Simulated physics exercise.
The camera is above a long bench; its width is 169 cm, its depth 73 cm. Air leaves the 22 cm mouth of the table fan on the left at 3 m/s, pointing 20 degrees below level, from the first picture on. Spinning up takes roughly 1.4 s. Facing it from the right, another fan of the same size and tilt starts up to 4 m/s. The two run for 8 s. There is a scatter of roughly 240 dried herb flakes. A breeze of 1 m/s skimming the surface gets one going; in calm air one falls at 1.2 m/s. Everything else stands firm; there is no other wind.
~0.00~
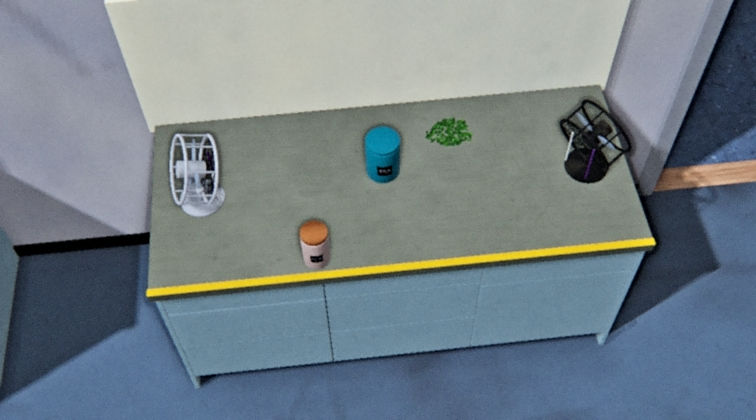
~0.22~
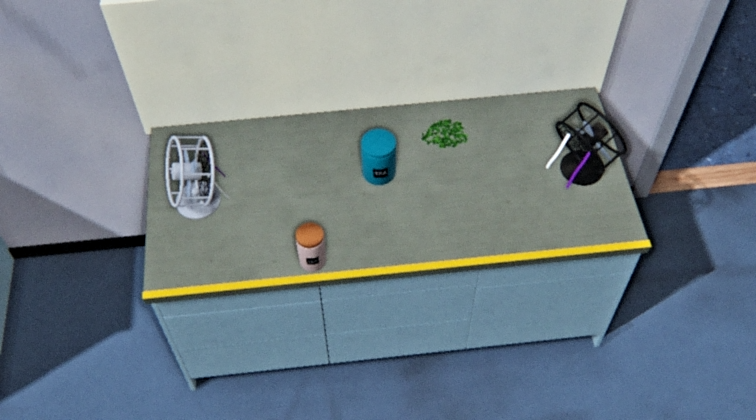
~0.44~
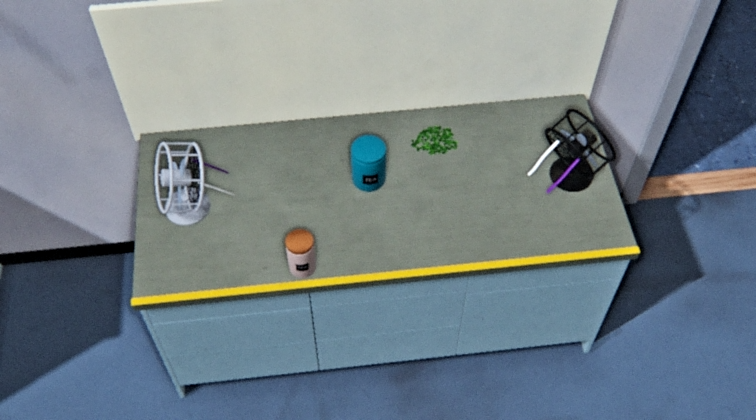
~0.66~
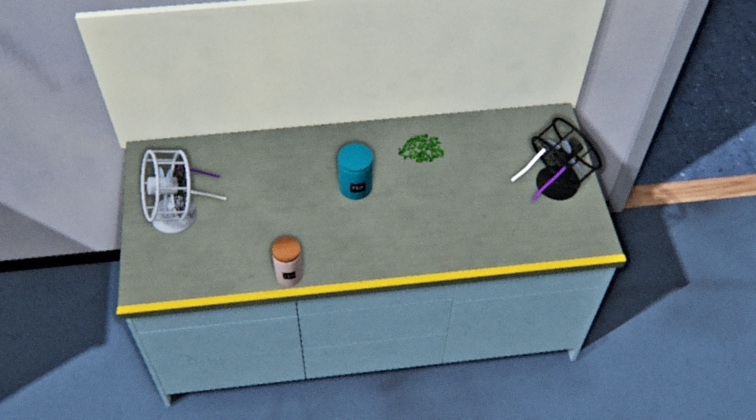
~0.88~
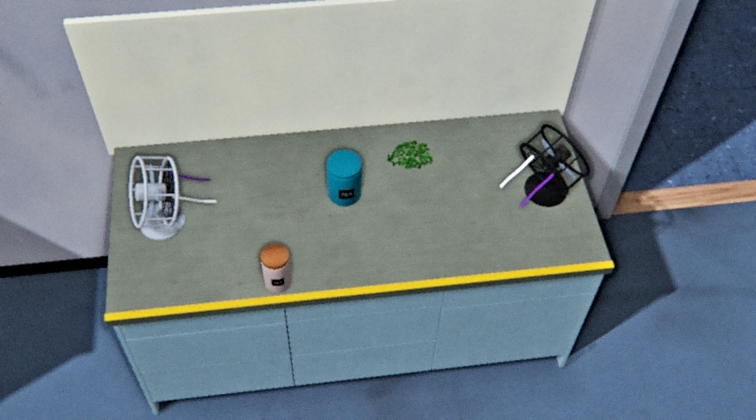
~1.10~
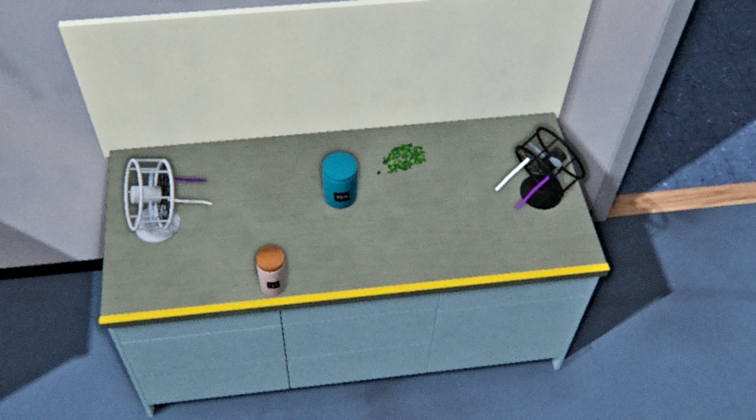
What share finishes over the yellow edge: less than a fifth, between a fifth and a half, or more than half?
By then under a fifth are over the yellow edge.
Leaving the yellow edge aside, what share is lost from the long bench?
Near 100 %.
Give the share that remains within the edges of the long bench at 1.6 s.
Some 100 per cent.
After 1.6 s the count stands so, 0 % are over the yellow edge; the middle of those left on the top is near (411, 158).
After 2.6 s the count stands so, 0 % are over the yellow edge; the middle of those left on the top is near (416, 139).
After 4.4 s the count stands so, 0 % are over the yellow edge.
After 8.0 s, at the end, 0 % are over the yellow edge.
